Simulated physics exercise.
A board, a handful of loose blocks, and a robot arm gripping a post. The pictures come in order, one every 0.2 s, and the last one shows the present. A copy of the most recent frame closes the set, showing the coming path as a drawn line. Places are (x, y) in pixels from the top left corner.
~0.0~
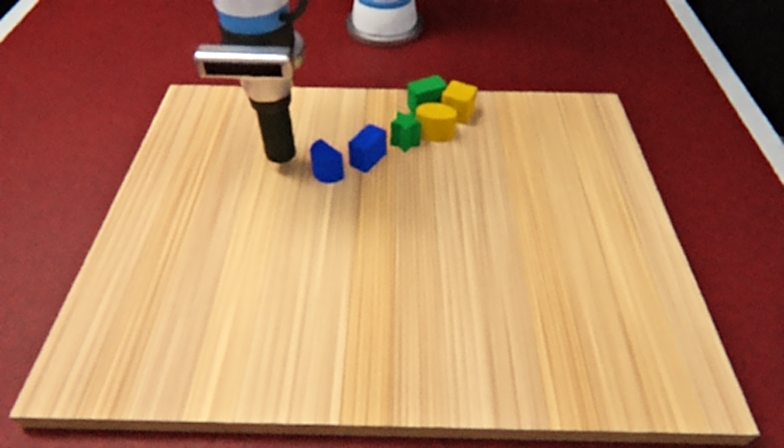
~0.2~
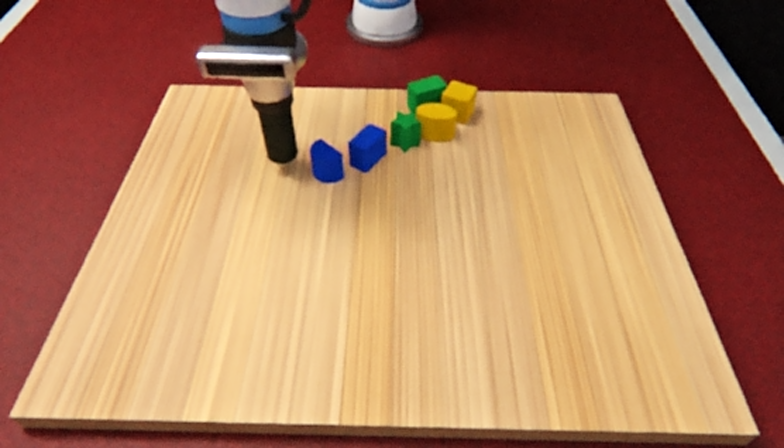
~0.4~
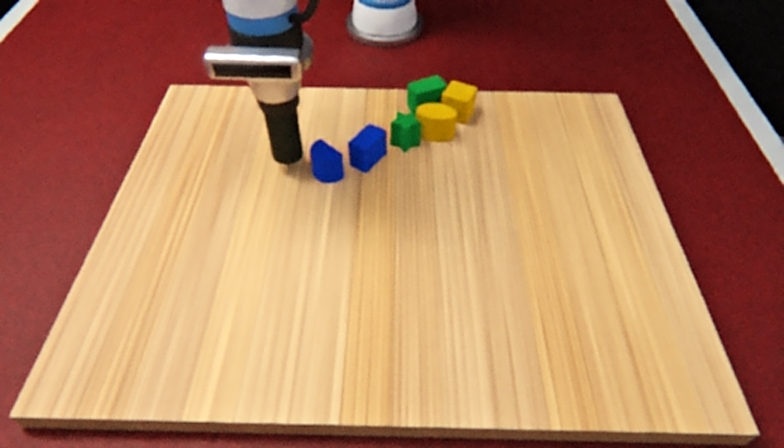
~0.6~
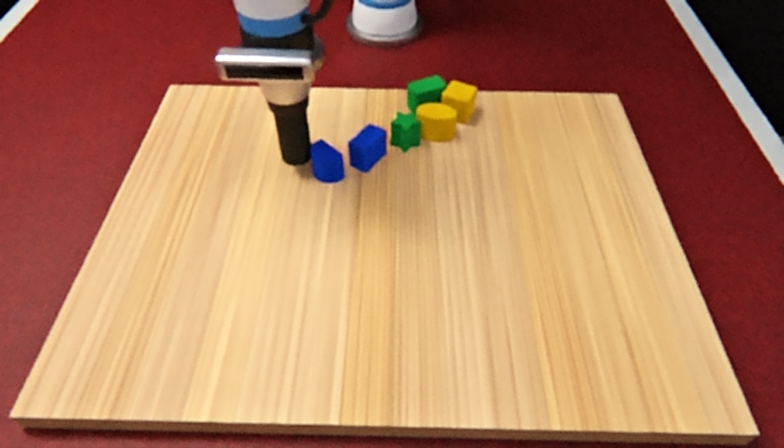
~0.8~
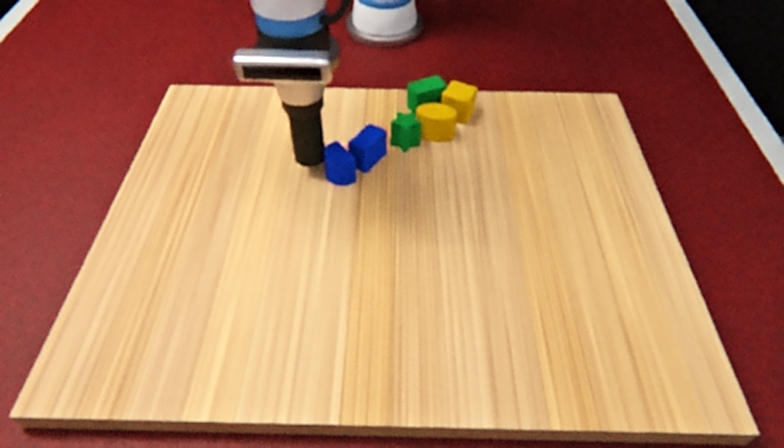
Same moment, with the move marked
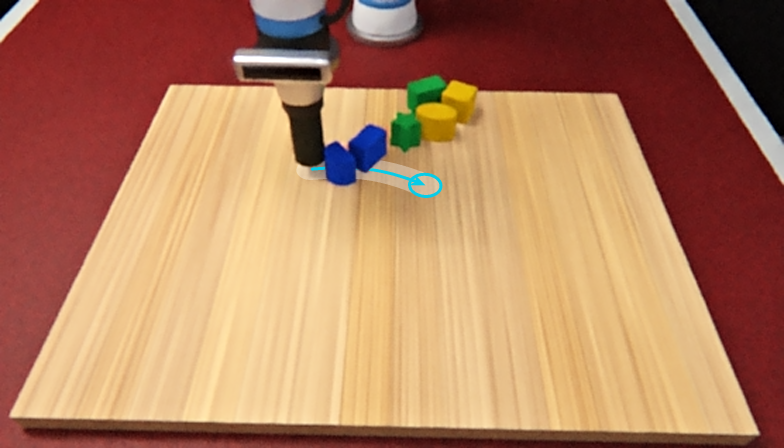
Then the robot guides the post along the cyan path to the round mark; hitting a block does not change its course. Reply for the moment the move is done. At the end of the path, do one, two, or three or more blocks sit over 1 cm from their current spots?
That's two.
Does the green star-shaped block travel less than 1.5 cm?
It seems so.
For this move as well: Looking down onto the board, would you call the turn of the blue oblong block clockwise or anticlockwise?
From above, counter-clockwise.
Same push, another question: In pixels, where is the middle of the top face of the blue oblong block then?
Expect it around (400, 133).
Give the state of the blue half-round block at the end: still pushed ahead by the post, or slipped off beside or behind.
The post should slip past it.
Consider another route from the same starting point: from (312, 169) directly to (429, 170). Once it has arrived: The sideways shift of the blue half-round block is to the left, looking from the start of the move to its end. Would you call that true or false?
It is false.
The line goes from (312, 169) by way of (351, 168) and (389, 173) to (425, 185).
What follows on the original path. One third of the way, post at (351, 156); blue half-round block at (369, 161), turned 30° clockwise; blue oblong block at (383, 136), turned 50° anticlockwise.
Two thirds of the way, post at (390, 161); blue half-round block at (389, 170), turned 105° clockwise; blue oblong block at (399, 133), turned 95° anticlockwise.
At the end, post at (426, 173); blue half-round block at (391, 173), turned 125° clockwise; blue oblong block at (400, 133), turned 100° anticlockwise; green star-shaped block unmoved.
